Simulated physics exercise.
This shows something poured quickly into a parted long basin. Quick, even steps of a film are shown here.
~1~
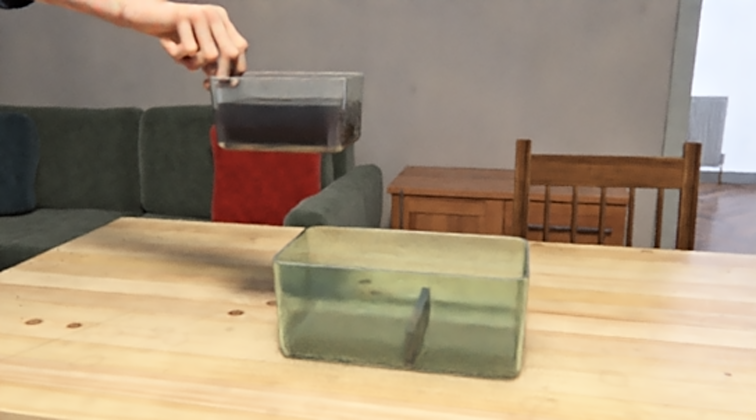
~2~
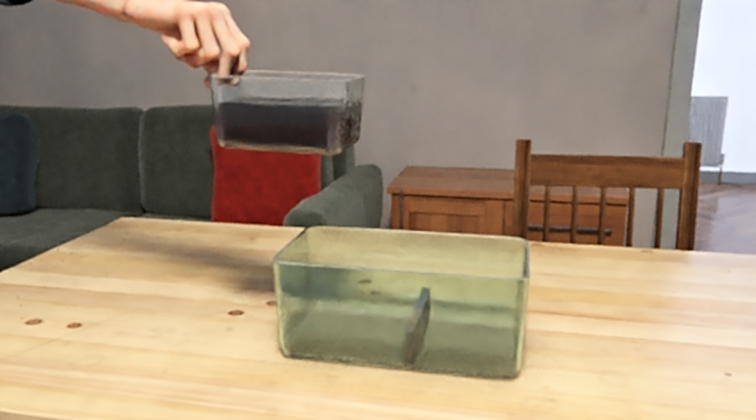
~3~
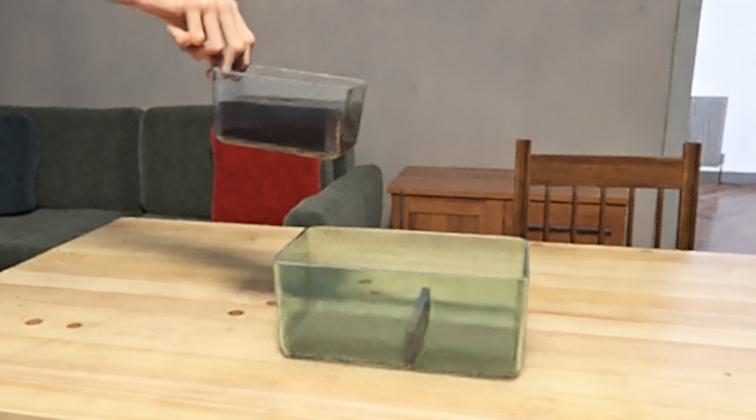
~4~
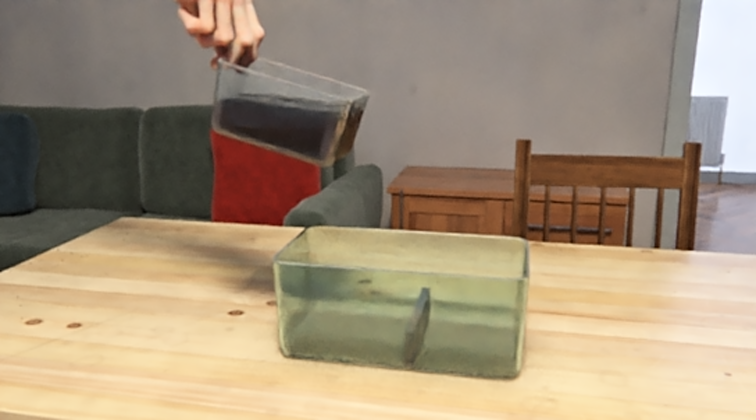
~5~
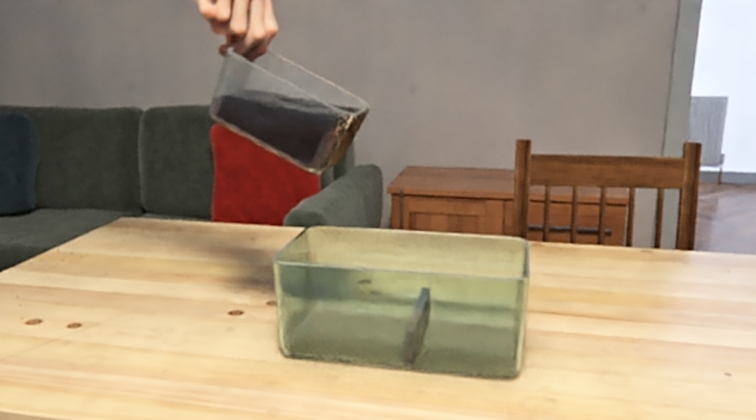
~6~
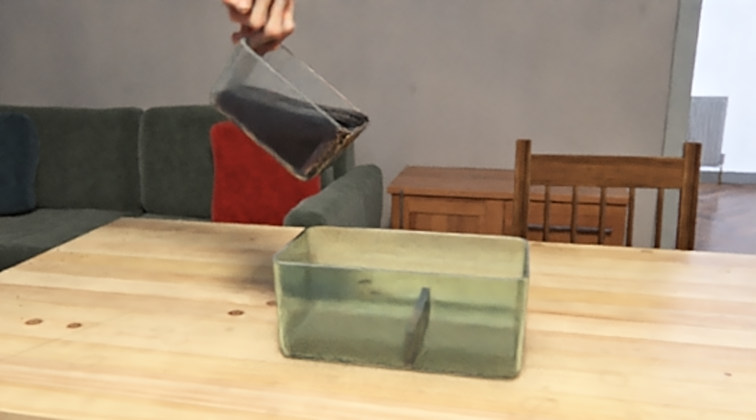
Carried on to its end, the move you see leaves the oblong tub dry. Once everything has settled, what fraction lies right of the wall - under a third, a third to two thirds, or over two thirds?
Most likely the amount right of the wall will not reach a third.
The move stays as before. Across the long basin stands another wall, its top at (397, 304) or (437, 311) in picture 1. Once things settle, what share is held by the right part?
Try 1: Some 40 %; try 2: 15 %.
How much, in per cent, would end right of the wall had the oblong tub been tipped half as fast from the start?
I'd put it at some 35 percent.
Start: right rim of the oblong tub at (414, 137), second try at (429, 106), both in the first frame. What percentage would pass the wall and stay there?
About 55 per cent, then about 70 per cent.
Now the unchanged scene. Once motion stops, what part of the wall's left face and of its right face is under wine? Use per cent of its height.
It settles around 60 on the left side and around 20 on the right side.
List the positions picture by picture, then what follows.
In the first frame, it leans 0°; its right rim is at (354, 78); the wine meets the walls at (232, 101) and (353, 103); the long basin's rim runs from (291, 244) to (528, 259); the wall's top is at (419, 309).
In the second frame, it leans 2°; its right rim is at (355, 80); the wine meets the walls at (232, 100) and (354, 104).
In the third frame, it leans 7°; its right rim is at (358, 87); the wine meets the walls at (233, 98) and (354, 106).
In the fourth frame, it leans 16°; its right rim is at (361, 98); the wine meets the walls at (233, 97) and (356, 109).
In the fifth frame, it leans 26°; its right rim is at (362, 112); the wine meets the walls at (231, 94) and (359, 113).
In the sixth frame, it leans 39°; its right rim is at (360, 129); the wine meets the walls at (230, 88) and (359, 118); 1 per cent is over the edge.
A moment on, the tilt is 102° and 19 per cent is still to pour, 25 is left of the wall and 0 right of it.
Next, the tilt is 105° and 4 per cent is still to pour, 84 is left of the wall and 4 right of it.
Then the tilt is 105° and 0 per cent is still to pour, 66 is left of the wall and 11 right of it.
Later the tilt is 105° and 0 per cent is still to pour, 74 is left of the wall and 16 right of it.
In the end 74 per cent lies left of the wall, 16 right of it and 10 outside.
